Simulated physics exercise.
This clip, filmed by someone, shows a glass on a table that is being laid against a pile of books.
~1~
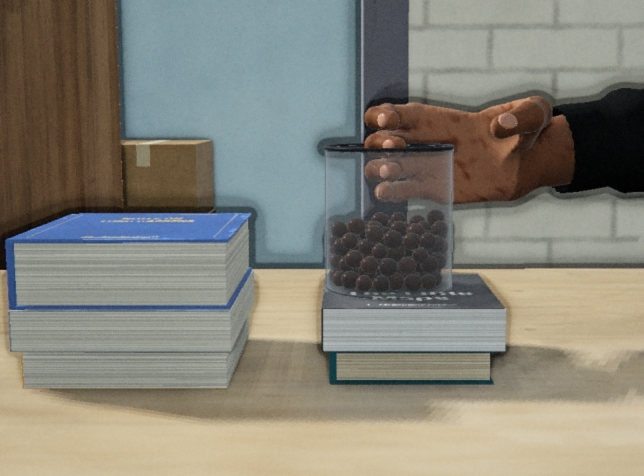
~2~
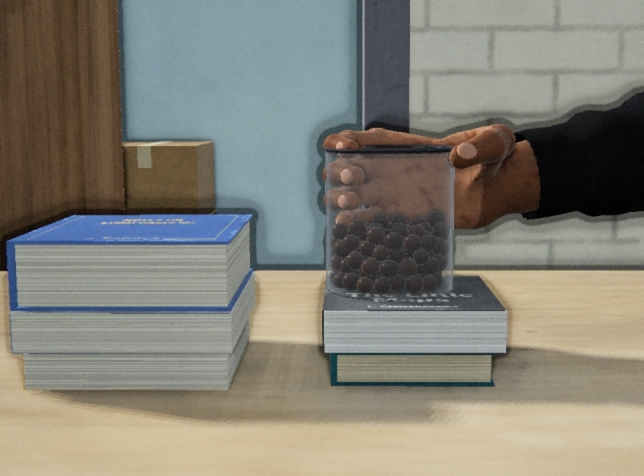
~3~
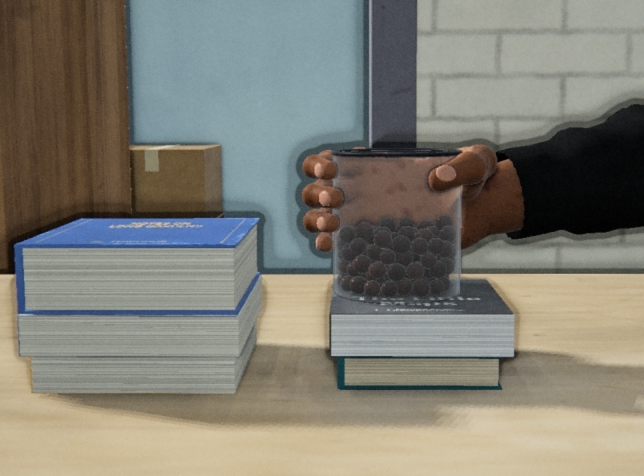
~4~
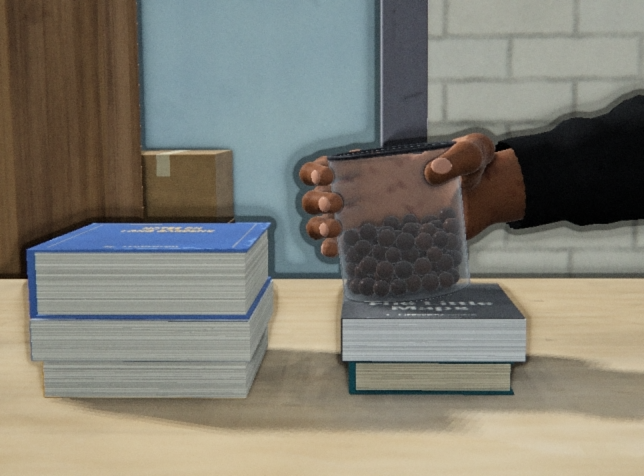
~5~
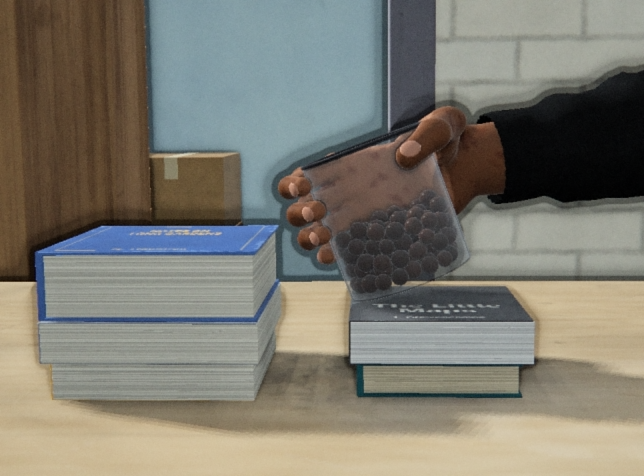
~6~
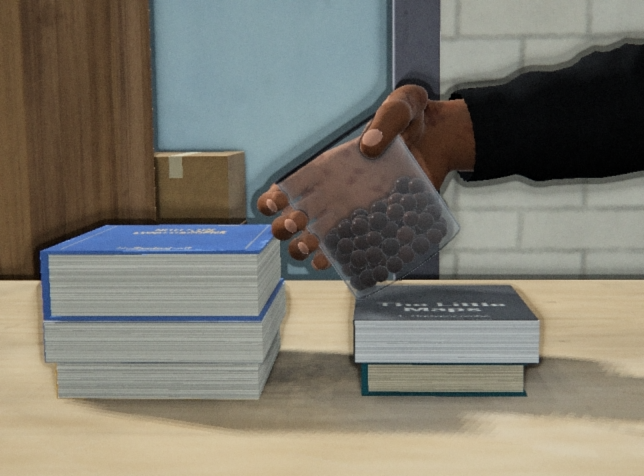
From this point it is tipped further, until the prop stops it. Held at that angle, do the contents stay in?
Yes, they stay in.
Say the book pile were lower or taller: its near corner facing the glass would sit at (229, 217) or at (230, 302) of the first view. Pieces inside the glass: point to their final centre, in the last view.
Final centres, last view - around (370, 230) first, around (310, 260) second.
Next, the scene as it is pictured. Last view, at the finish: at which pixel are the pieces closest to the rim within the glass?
Look close to (299, 232) in the final view.
Then, 0.18 s past the last view, the glass leans 45°; everything is still inside.
Then, 0.36 s past the last view, the glass rests on the book pile at 51°; everything is still inside.
Finally, the glass rests on the book pile at 51°; everything is still inside.
